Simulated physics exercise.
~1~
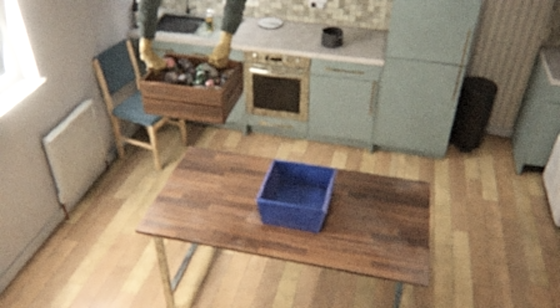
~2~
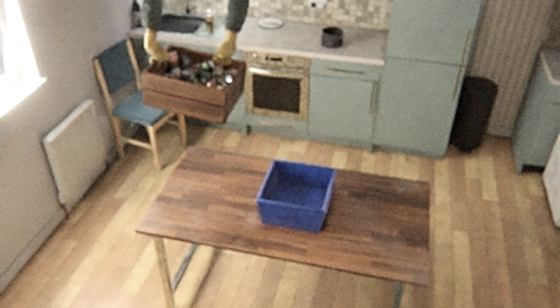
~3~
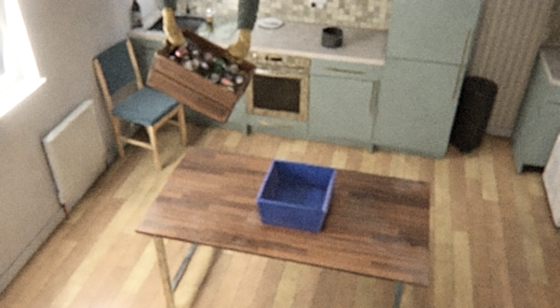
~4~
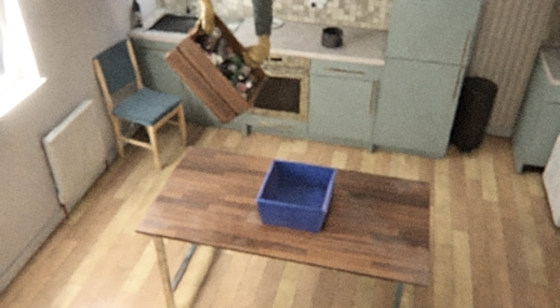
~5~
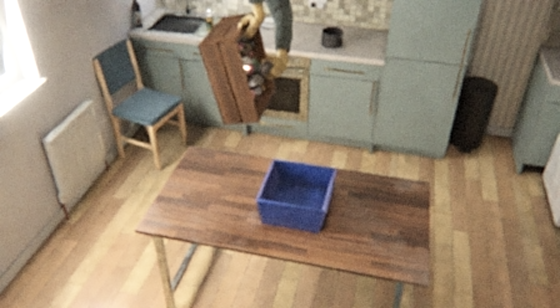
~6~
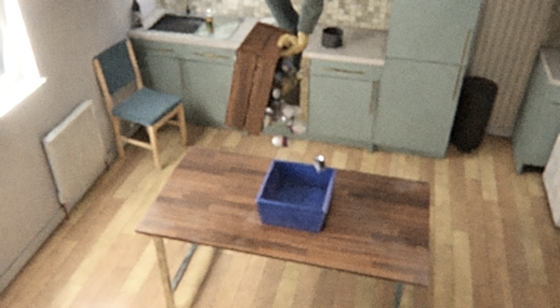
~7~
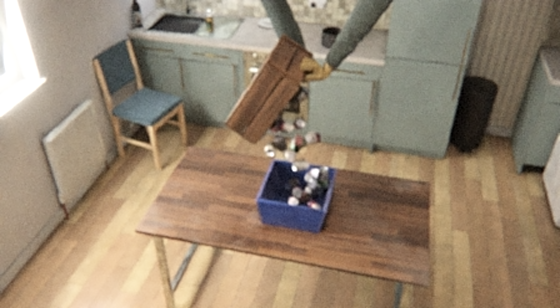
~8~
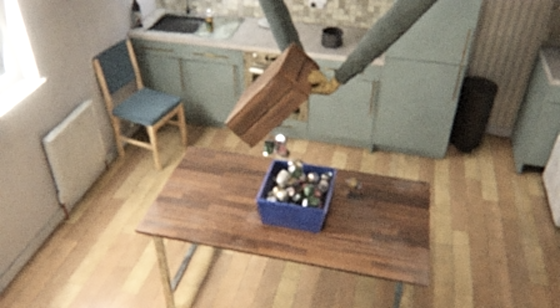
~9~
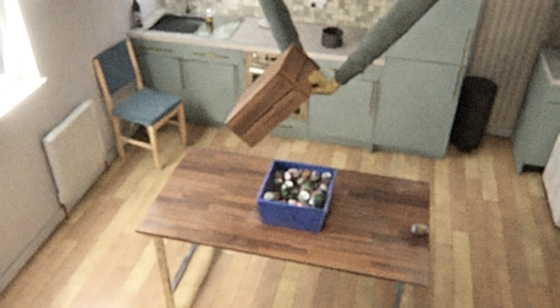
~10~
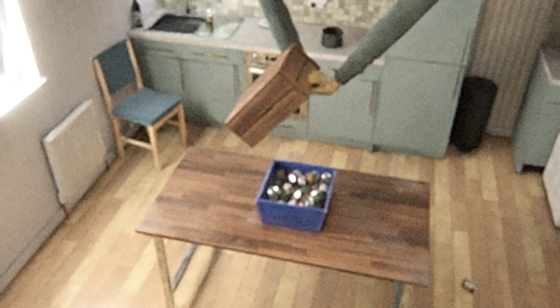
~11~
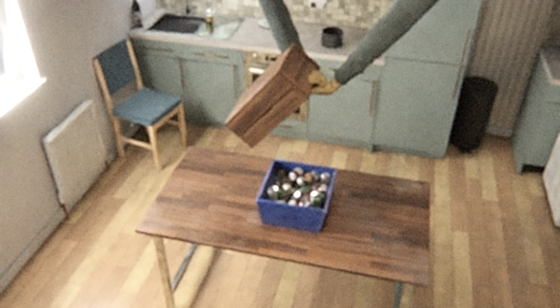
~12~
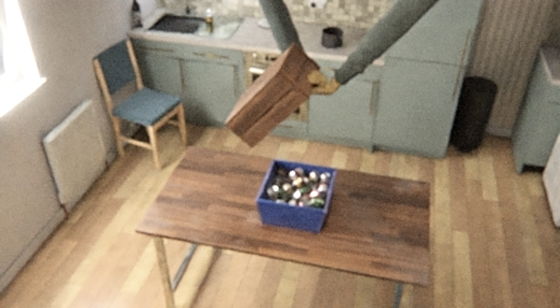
Two arms in green sleeves and yellow gloves hold a brown wooden box of small cans above a kitchen floor, seen from above. Below stands a dark wooden table with an empty blue carton on it, with a chair at left and pale green cabinets behind. The arms tip the box steeply to the right, and the cans tumble out in a stream into the carton, nearly filling it. One can lands on the tabletop, rolls right, drops off the edge and leaves view. The emptied box stays tilted above the filled carton.
